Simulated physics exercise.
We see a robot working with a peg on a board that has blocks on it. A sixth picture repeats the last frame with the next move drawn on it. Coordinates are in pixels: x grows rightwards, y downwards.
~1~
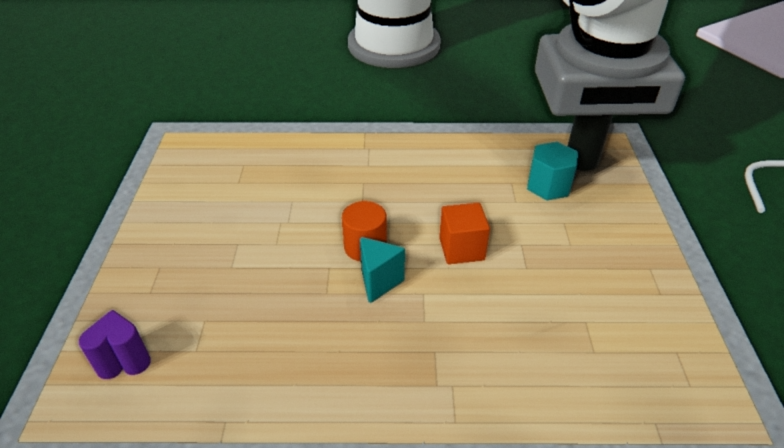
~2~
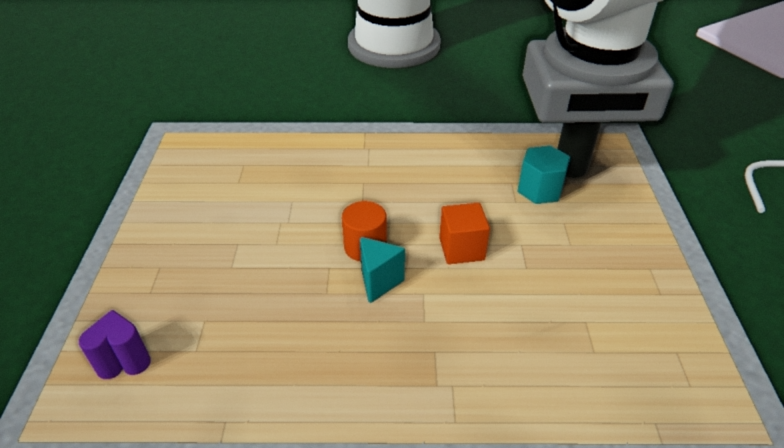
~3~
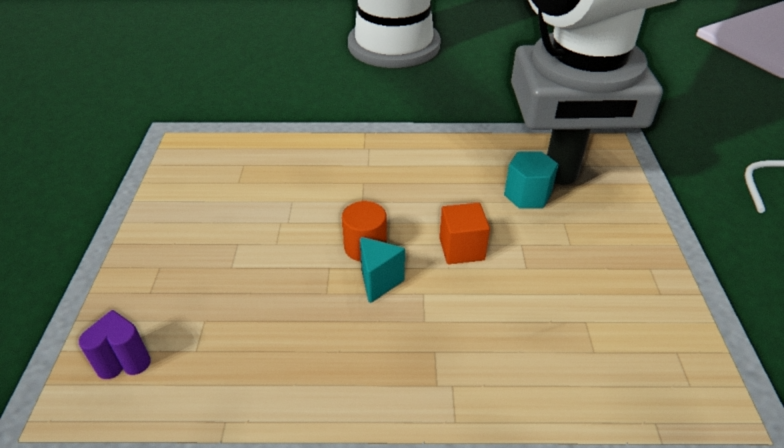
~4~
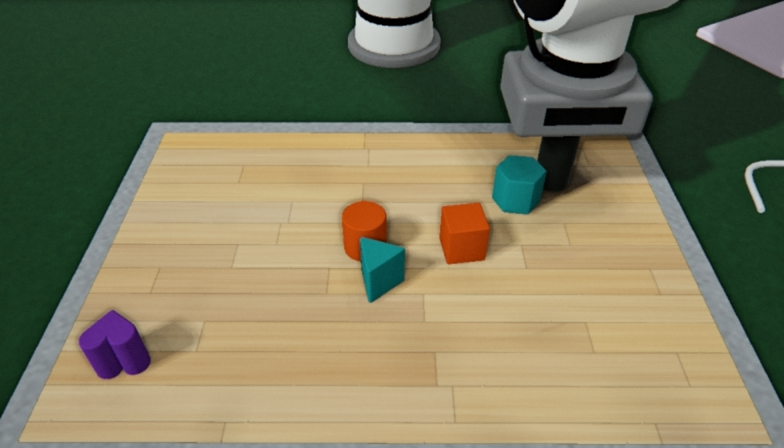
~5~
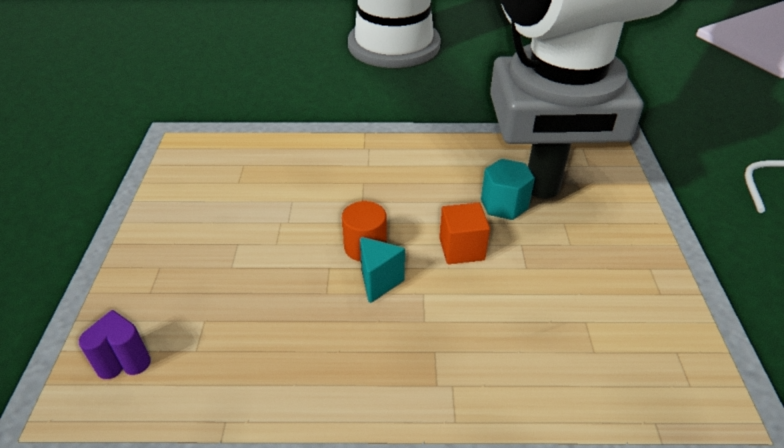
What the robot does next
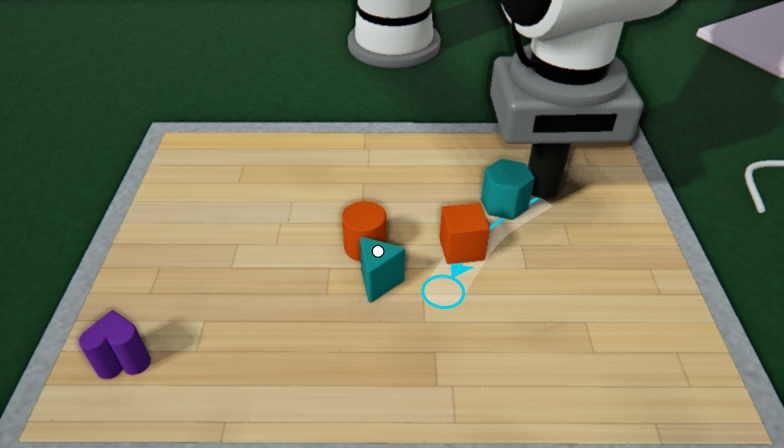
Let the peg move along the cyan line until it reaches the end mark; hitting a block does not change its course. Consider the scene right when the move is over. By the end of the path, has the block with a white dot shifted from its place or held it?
It gets displaced.
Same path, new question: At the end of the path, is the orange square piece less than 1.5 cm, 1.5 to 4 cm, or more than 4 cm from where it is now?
Above 4 cm.
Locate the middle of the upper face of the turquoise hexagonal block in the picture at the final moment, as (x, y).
So, by the moment the path ends, you'll find the top centre of the turquoise hexagonal block at (450, 187).
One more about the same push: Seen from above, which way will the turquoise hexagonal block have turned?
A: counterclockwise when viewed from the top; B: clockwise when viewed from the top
The answer is B.
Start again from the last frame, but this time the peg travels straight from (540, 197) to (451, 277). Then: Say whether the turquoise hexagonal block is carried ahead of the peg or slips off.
I'm fairly sure the turquoise hexagonal block slides away from the front of the peg at some point.
The drawn path runs from (540, 197) by way of (484, 234) to (443, 291); the dot is on the turquoise triangular block.
On the path given first. One third of the way, peg at (502, 211); turquoise hexagonal block at (462, 185), turned 35° clockwise.
Two thirds of the way, peg at (470, 243); orange square piece at (439, 242); turquoise hexagonal block at (450, 187), turned 50° clockwise.
At the end, peg at (444, 282); orange round block not moved; turquoise triangular block at (358, 255), turned 45° clockwise; orange square piece at (401, 278), turned 25° clockwise; turquoise hexagonal block at (450, 187), turned 50° clockwise.
